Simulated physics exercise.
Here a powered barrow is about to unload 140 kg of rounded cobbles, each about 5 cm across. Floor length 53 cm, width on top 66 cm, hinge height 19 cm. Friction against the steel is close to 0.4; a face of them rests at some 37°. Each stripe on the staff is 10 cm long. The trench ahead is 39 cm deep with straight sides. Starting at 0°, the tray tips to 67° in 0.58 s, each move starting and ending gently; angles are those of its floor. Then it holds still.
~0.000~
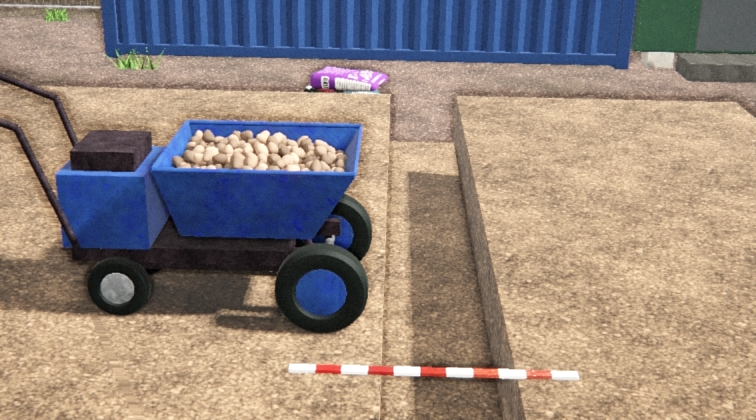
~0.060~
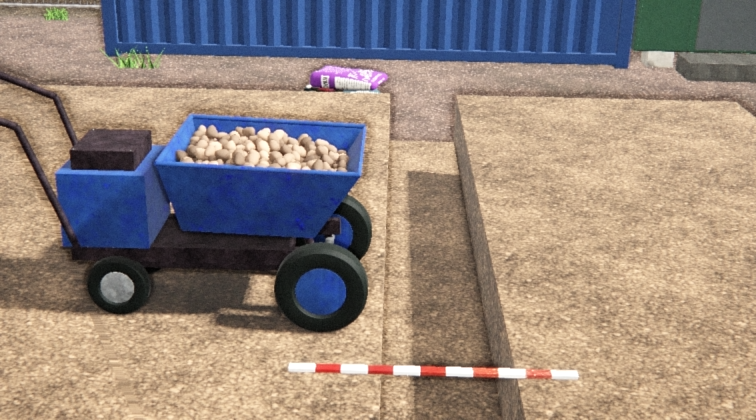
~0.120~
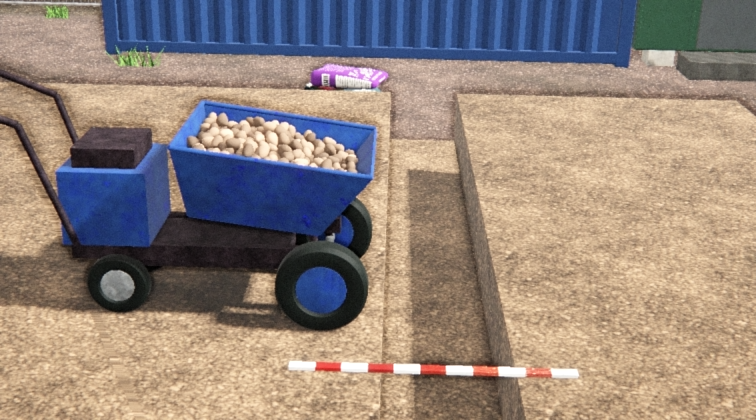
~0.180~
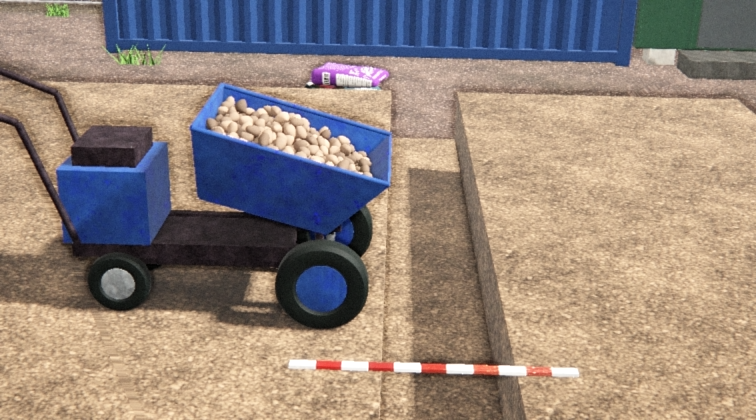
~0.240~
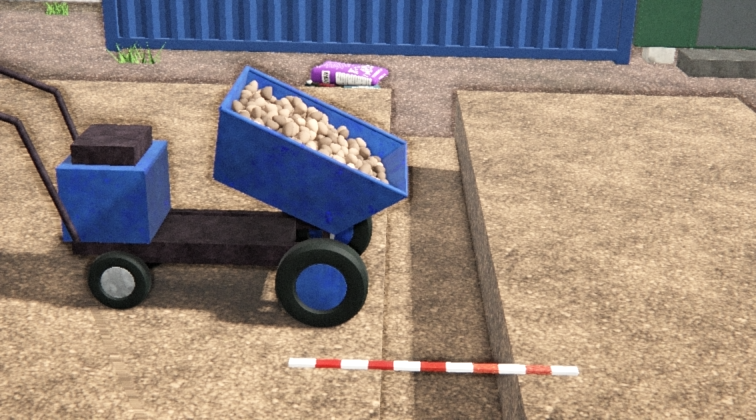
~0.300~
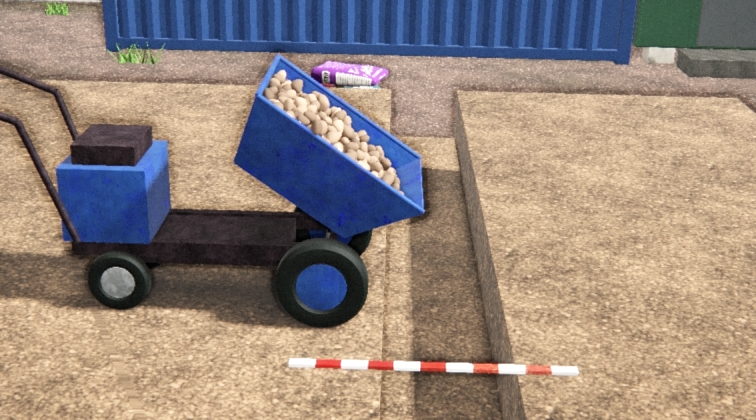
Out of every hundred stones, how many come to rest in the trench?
Some 43 per cent of it.
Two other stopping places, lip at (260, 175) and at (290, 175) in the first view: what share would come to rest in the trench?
Near 80 per cent from the first place, 80 from the second.
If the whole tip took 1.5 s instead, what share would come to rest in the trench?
In that case some 65 per cent.
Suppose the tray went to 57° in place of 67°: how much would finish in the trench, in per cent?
In that case some 25 per cent.
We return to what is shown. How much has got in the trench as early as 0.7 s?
Some 15 per cent.
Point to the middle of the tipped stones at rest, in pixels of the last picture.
Their middle is at about (493, 339).
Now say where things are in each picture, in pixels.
The first picture shows lip at (355, 175), floor tilted 0°, highest stones at (254, 142).
In the second picture, the tray is at 2°, its lip at (359, 175); the top of the load is at (251, 139); the stones move at 0.5 m/s on average.
The third picture shows lip at (372, 178), floor tilted 7°, highest stones at (251, 128); the stones move at 0.9 m/s on average.
The fourth picture shows lip at (389, 185), floor tilted 15°, highest stones at (235, 113); the stones move at 1.3 m/s on average.
In the fifth picture, the tray is at 25°, its lip at (407, 196); the top of the load is at (253, 96); the stones move at 1.5 m/s on average.
The sixth picture shows lip at (423, 212), floor tilted 35°, highest stones at (282, 86); the stones move at 1.5 m/s on average.
After 0.4 s the floor is at 56°; 100 % in the tray; the foremost stones are at (427, 216).
After 0.7 s the floor is at 67°; 80 % in the tray, 15 % in the trench, 5 % past the trench; the foremost stones are at (526, 284).
After 1.0 s the floor is at 67°; 35 % in the tray, 24 % in the trench, 41 % past the trench; the foremost stones are at (695, 296).
After 3.0 s the floor is at 67°; 16 % in the tray, 43 % in the trench, 42 % past the trench; the foremost stones are past the picture's edge.
